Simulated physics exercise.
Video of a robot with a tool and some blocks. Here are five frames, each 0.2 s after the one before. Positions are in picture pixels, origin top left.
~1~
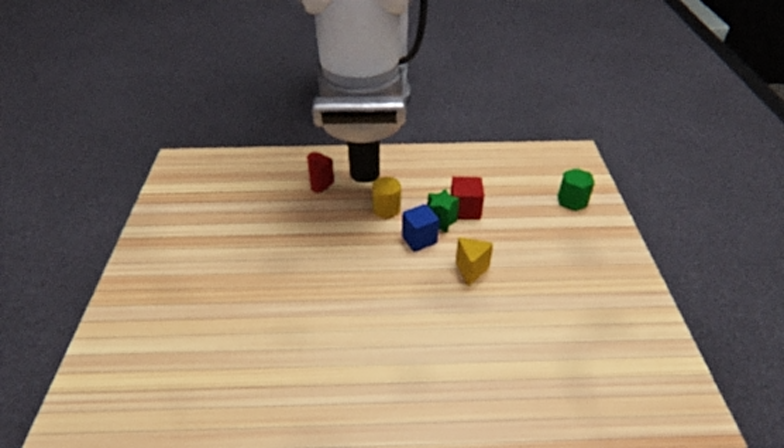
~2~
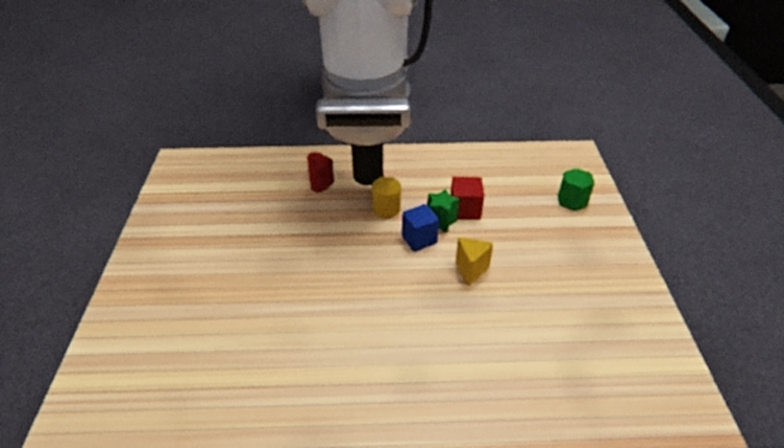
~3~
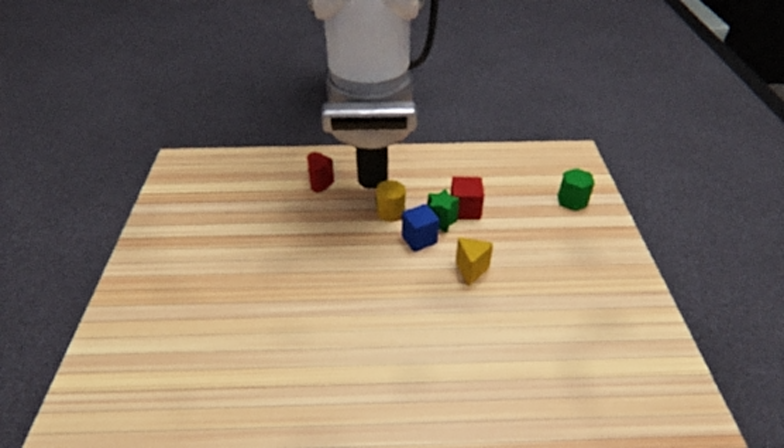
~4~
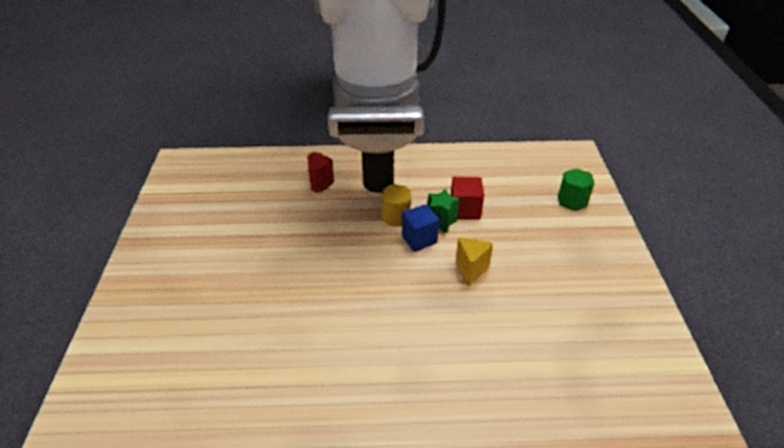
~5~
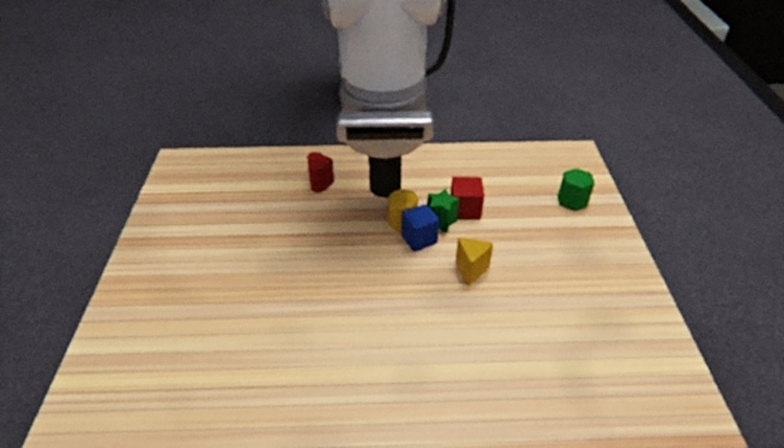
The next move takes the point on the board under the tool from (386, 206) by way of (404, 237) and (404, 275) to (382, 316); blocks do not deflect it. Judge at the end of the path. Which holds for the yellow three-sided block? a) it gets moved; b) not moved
I'll go with a - it gets moved.
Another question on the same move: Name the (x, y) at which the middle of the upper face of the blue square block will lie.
At the end it should sit near (469, 253).
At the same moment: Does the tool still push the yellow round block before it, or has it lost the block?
The tool should slip past it.
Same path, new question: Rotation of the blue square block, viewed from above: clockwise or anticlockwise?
Seen from overhead, it turns anticlockwise.
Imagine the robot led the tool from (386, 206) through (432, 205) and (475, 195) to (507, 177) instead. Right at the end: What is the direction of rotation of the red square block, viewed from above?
Viewed from the top, it goes clockwise.
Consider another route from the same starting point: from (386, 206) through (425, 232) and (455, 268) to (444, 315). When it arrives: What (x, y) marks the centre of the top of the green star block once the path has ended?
At the end it should sit near (469, 210).
On the path given first. One third of the way, tool at (404, 220); yellow round block at (426, 231); blue square block at (454, 244), turned 45° anticlockwise; yellow three-sided block at (484, 252), turned 15° clockwise.
Two thirds of the way, tool at (404, 258); yellow round block at (438, 259); blue square block at (469, 253), turned 65° anticlockwise; yellow three-sided block at (497, 254), turned 15° clockwise.
At the end, tool at (382, 298); yellow round block at (438, 261); blue square block at (469, 253), turned 65° anticlockwise; green star block in place; yellow three-sided block at (497, 254), turned 15° clockwise.
